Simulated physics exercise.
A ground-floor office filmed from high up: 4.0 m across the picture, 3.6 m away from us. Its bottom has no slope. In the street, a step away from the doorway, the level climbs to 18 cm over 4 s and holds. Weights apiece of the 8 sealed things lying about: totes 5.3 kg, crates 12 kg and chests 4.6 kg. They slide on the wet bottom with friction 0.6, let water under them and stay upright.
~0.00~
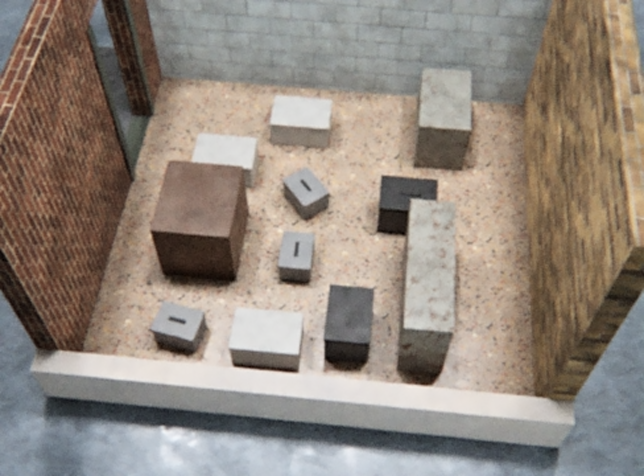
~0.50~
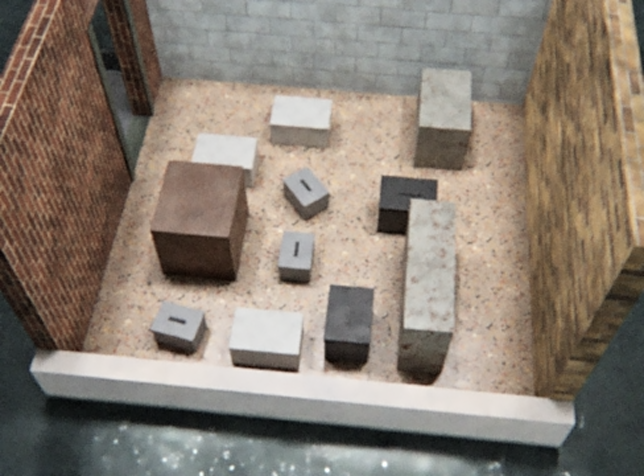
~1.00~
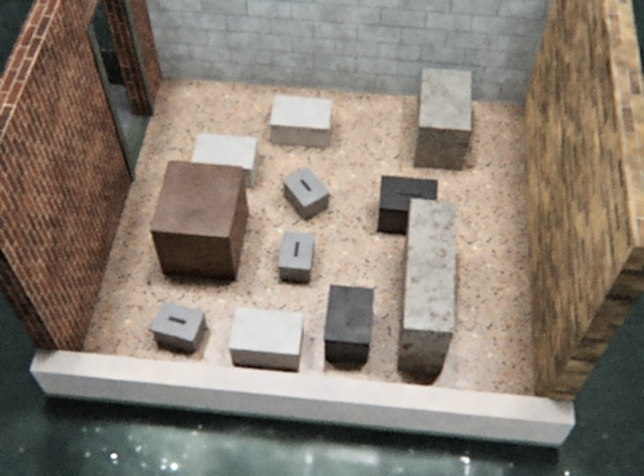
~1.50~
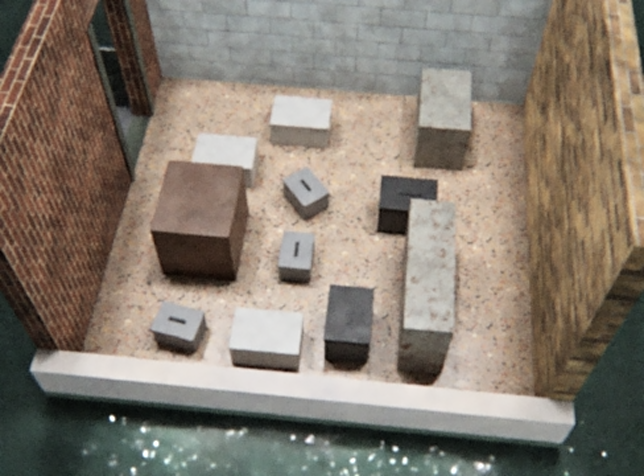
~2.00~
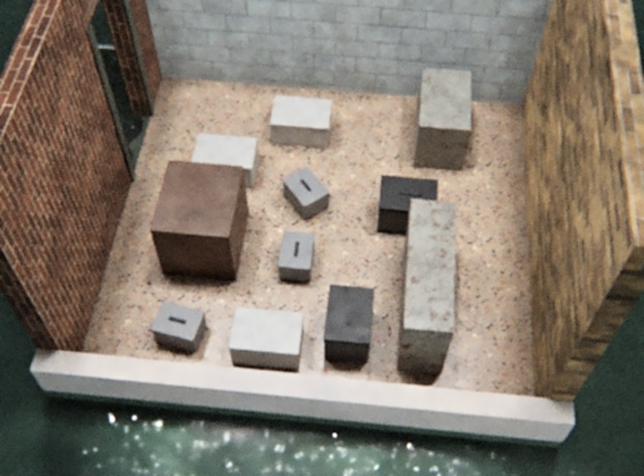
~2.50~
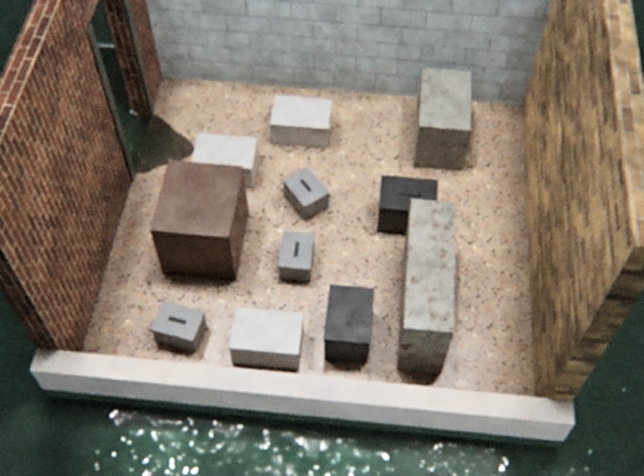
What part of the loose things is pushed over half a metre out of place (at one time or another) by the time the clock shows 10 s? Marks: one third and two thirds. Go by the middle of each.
It is between one and two thirds.
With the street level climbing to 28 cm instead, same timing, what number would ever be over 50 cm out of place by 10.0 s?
Then 5.
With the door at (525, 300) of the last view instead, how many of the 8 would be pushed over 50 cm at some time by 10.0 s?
In that case 1 of them.
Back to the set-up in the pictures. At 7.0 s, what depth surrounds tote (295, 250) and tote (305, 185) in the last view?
Roughly 1 and 5 cm.
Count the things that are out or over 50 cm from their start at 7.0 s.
By then 3.
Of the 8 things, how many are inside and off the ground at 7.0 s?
I count 2.
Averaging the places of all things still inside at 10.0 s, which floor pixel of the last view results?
Near (367, 260).
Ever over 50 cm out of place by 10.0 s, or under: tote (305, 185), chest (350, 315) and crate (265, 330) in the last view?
In turn: More, short of it, under.
After 3.5 s 0 of 8 are over 50 cm from their spots; 0 afloat.
After 4.5 s 0 of 8 are over 50 cm from their spots; 0 afloat.
After 7.0 s 3 of 8 are over 50 cm from their spots; 2 afloat.
After 10.0 s 4 of 8 are over 50 cm from their spots, and 4 have been at some point; 4 afloat.
